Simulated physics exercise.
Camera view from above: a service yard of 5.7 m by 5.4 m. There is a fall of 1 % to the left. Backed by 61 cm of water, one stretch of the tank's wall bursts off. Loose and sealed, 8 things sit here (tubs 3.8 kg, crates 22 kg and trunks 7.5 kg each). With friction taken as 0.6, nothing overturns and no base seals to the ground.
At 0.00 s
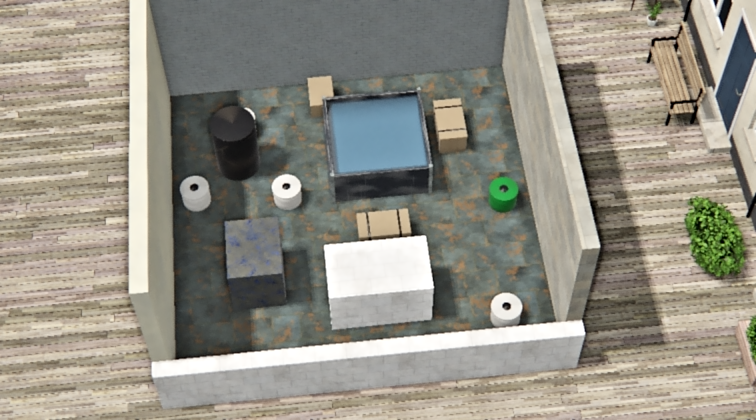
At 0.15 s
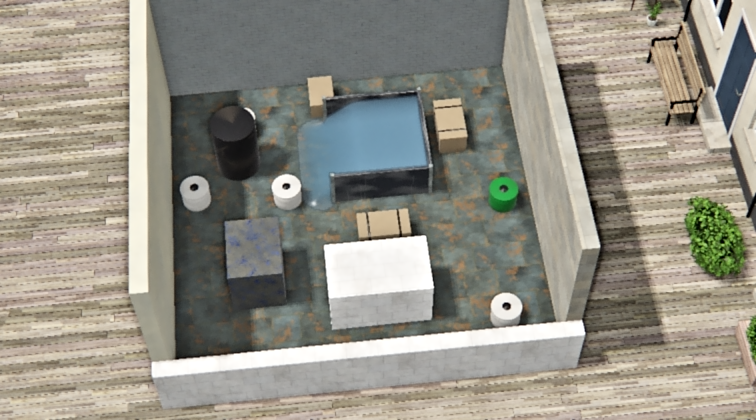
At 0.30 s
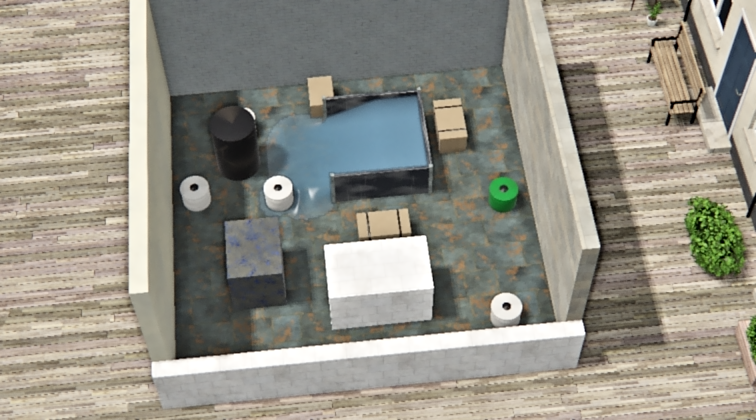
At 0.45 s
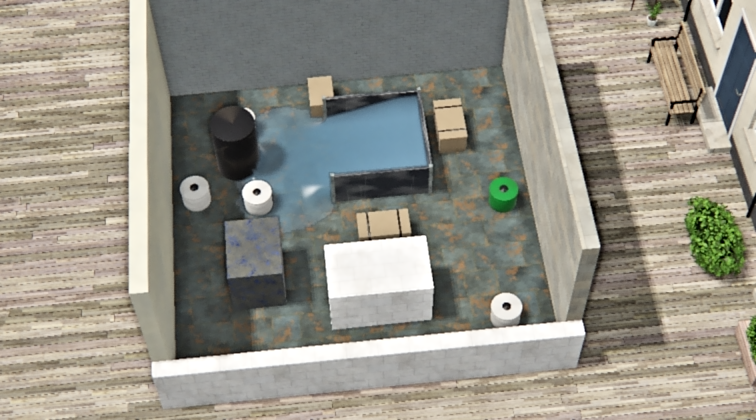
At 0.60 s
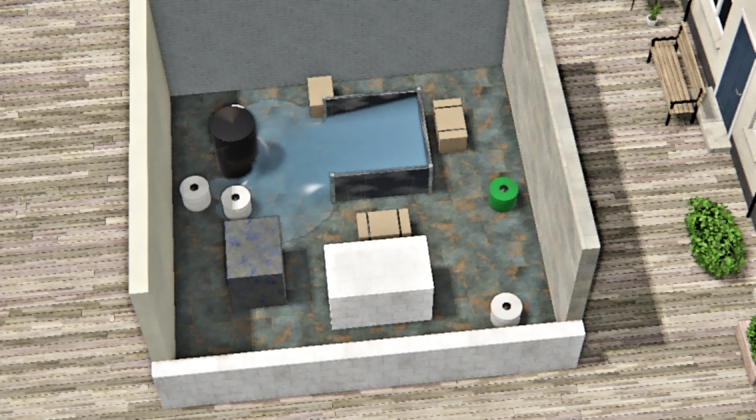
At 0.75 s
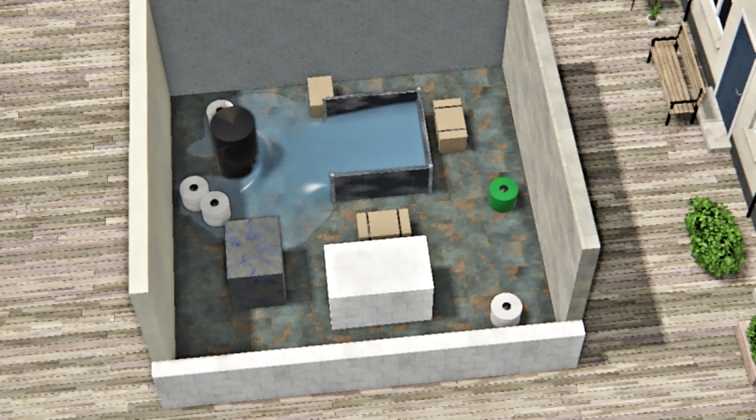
Water pours from the tank's open left side and pushes a white tub left.
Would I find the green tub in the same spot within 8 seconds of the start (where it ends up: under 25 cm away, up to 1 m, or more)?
Displaced partway.
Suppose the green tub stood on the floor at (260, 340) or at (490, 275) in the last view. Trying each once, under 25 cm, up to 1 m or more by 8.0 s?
In that order: It goes a long way; it hardly budges.
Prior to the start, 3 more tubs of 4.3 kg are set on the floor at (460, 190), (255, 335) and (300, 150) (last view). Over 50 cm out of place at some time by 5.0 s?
Spot by spot, in turn: Falls short, exceeds it, exceeds it.
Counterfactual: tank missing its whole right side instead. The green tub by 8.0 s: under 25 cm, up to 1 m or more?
Then the green tub gets carried off.
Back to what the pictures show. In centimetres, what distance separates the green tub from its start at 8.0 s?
Measured offset: Near 80 cm.
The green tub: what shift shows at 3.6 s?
Shift by then: About 0 cm.
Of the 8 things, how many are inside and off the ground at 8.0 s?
Then: 6.
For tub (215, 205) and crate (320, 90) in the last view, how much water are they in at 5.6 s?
Around 4 cm and 5 cm.
After 1.6 s the green tub is near (504, 189), 0.0 m from its start, aground; 3 afloat.
After 3.6 s the green tub is near (504, 189), 0.0 m from its start, aground; 3 afloat.
After 5.6 s the green tub is near (504, 189), 0.0 m from its start, aground; 4 afloat.
After 8.0 s the green tub is near (510, 152), 0.7 m from its start, afloat; 6 afloat.
